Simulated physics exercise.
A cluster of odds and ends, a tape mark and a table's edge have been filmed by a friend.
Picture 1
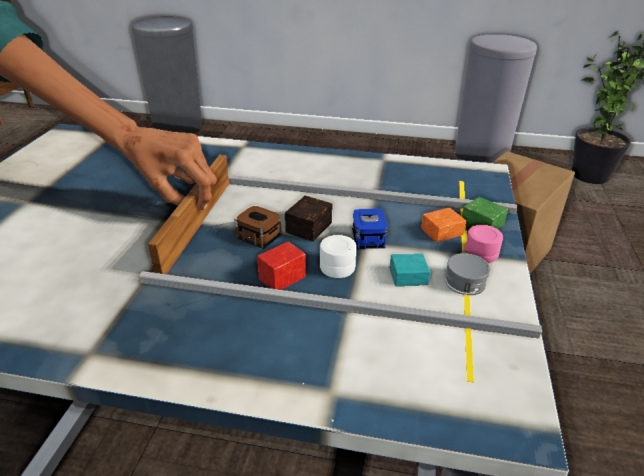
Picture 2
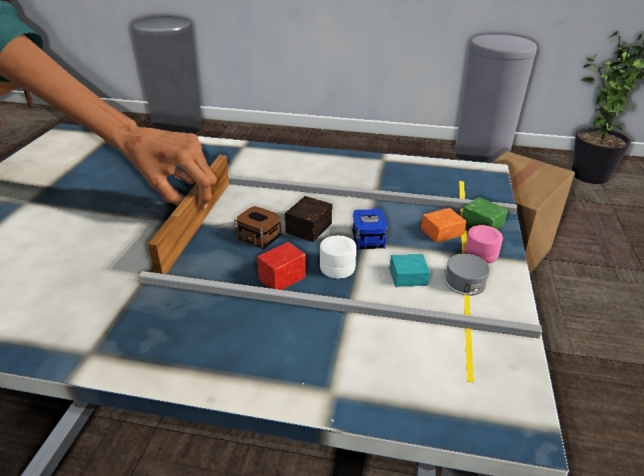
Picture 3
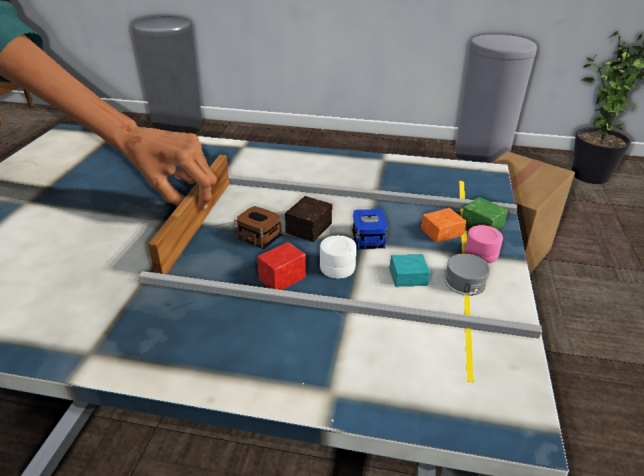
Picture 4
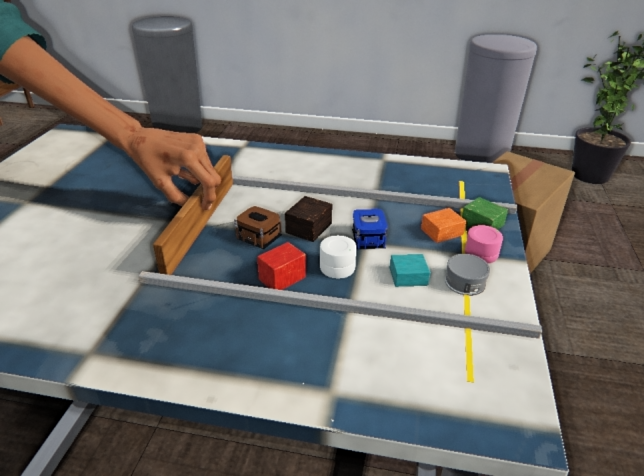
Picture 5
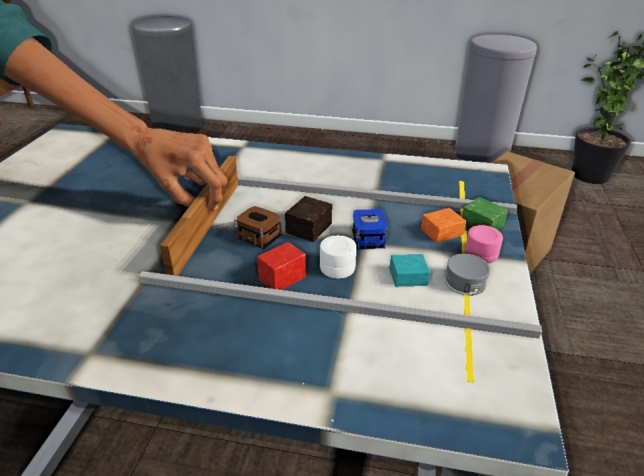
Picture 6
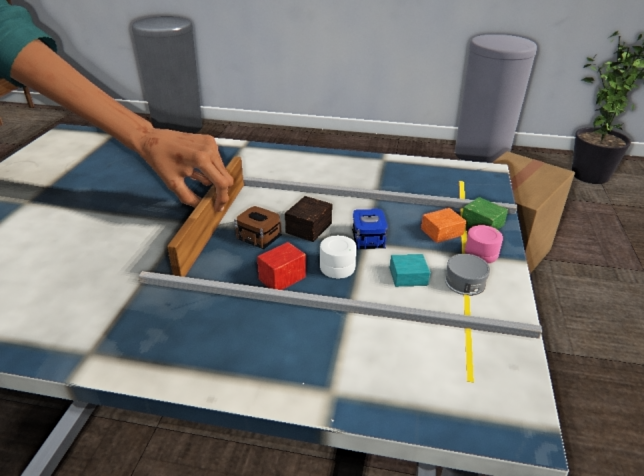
The clip opens on a checkered table where a hand holds an upright wooden board at the left of a scattered group of small coloured blocks and lids, between two rails. The hand then slides the board slightly to the right, while the objects stay still, untouched.
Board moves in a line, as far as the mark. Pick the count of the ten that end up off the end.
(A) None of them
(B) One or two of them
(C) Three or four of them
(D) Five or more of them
(C) Three or four of them.
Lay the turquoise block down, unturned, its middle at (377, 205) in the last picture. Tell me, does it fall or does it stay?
From that start, the object then is safe.
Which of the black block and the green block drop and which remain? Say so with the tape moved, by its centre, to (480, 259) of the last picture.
Black block still up; green block still up.
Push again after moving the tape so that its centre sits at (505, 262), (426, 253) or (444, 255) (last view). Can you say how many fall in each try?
Floor tally per try: 6 / 1 / 2.
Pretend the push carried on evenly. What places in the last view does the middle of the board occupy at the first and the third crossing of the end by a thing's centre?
Its centre point is roughly (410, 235) and later (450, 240).
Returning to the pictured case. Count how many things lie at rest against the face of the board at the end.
So the total is 3.
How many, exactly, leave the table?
Result - number fallen: 3.
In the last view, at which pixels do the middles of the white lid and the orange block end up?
(517, 281) and (515, 233), approximately.
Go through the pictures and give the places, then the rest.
In the first picture, green block (484, 216); pink lid (483, 244); grey pot (467, 274); board (195, 209); tape (465, 257).
In the second picture, pink lid (483, 244); black block (309, 218).
In the third picture, grey pot (467, 275); blue case (369, 229).
In the fourth picture, green block (484, 216); turquoise block (409, 270).
In the fifth picture, pink lid (483, 244); white lid (338, 257).
In the sixth picture, green block (484, 216); pink lid (483, 244); grey pot (467, 275); board (211, 211); tape (465, 257).
A little later, none off yet; green block at rest near (484, 216); pink lid at rest near (483, 244); grey pot at rest near (467, 275).
When it is over, the number that fall off is three or four; down, turquoise block, grey pot and pink lid.
